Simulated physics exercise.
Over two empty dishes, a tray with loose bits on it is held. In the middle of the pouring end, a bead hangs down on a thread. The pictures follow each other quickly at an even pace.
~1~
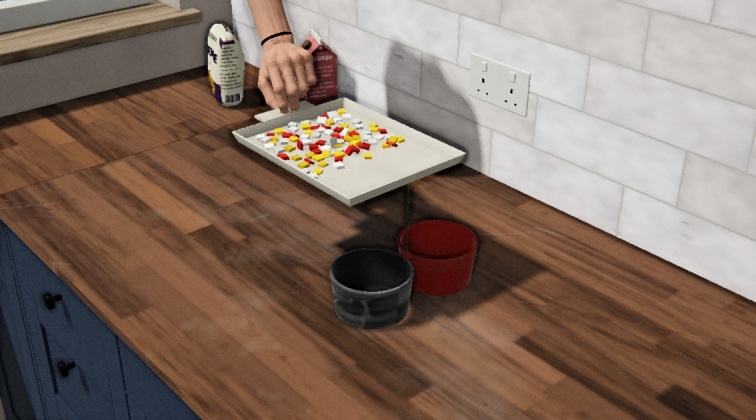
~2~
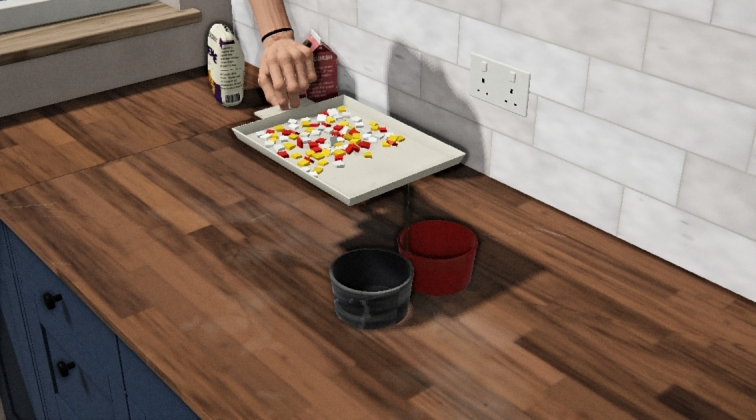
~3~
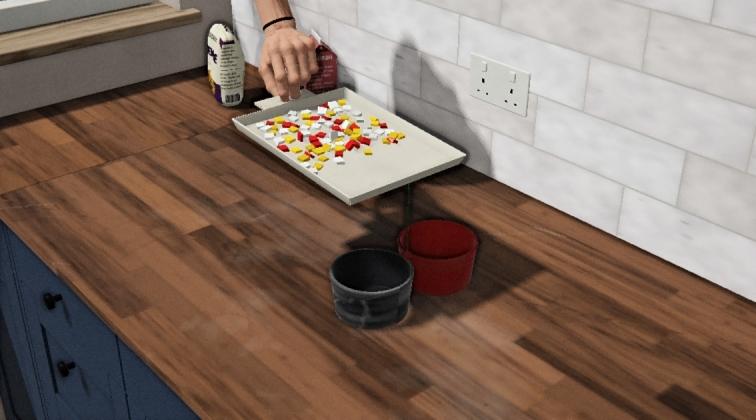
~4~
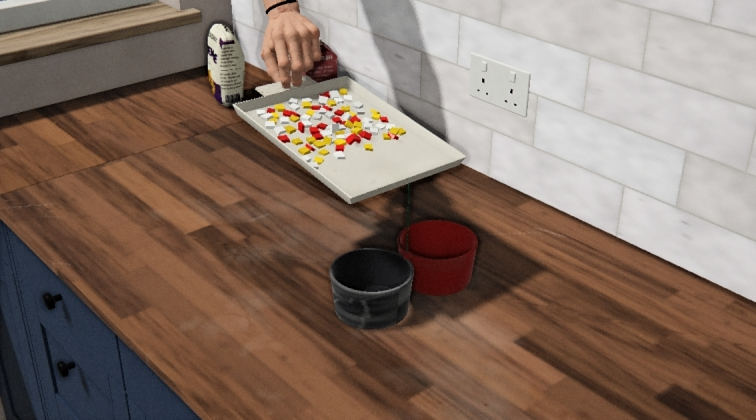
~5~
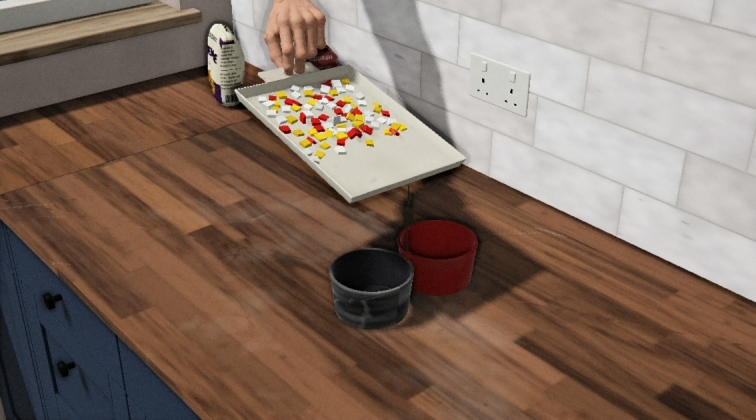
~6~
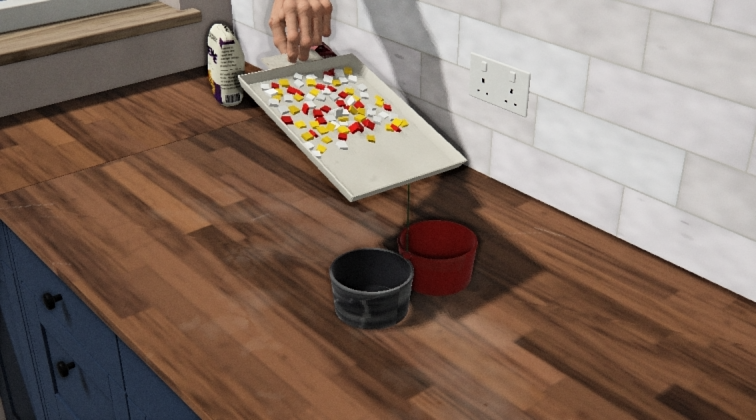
A hand with a dark wristband holds a pale tray scattered with red, yellow and white pieces above a wooden kitchen counter, seen from above at an angle by a still camera. Below the tray sit two empty dishes, black at left and red at right, near white wall tiles and a socket. The hand gradually raises the tray's far end, tilting it towards the dishes.
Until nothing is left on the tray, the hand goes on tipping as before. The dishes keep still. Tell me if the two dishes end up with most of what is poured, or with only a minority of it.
Only a minority.
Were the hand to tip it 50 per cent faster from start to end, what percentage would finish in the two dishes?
Roughly 10 percent.
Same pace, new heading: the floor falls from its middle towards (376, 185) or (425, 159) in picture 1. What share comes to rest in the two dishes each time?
Lab note: Try 1 = 20 %, try 2 = 70 %.
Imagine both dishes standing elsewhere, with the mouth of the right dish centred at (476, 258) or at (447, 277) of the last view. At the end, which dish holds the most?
The one at right the first time, the one at right the second.
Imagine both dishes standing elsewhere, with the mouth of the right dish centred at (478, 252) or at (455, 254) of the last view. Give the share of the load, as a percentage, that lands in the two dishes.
90 %, 70 %.
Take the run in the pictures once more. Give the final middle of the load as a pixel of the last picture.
Resting centre, last picture - approx. (477, 304).
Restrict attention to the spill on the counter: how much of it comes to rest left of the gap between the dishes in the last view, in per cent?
Estimate: About 0 in every hundred.
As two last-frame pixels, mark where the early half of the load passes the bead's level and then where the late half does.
It passes near (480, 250) first and then near (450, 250).
Just after the last frame, tray tipped steeply; almost all on the tray; about a tenth in the air.
A moment on, tray tipped right over; about a tenth on the tray; about a tenth in the right dish; roughly two thirds outside both; about a tenth in the air.
Further on, tray tipped past a quarter turn; roughly a quarter in the right dish; the larger part outside both.
When it is over, tray tipped past a quarter turn; not one in the left dish; roughly a quarter in the right dish; the larger part outside both.
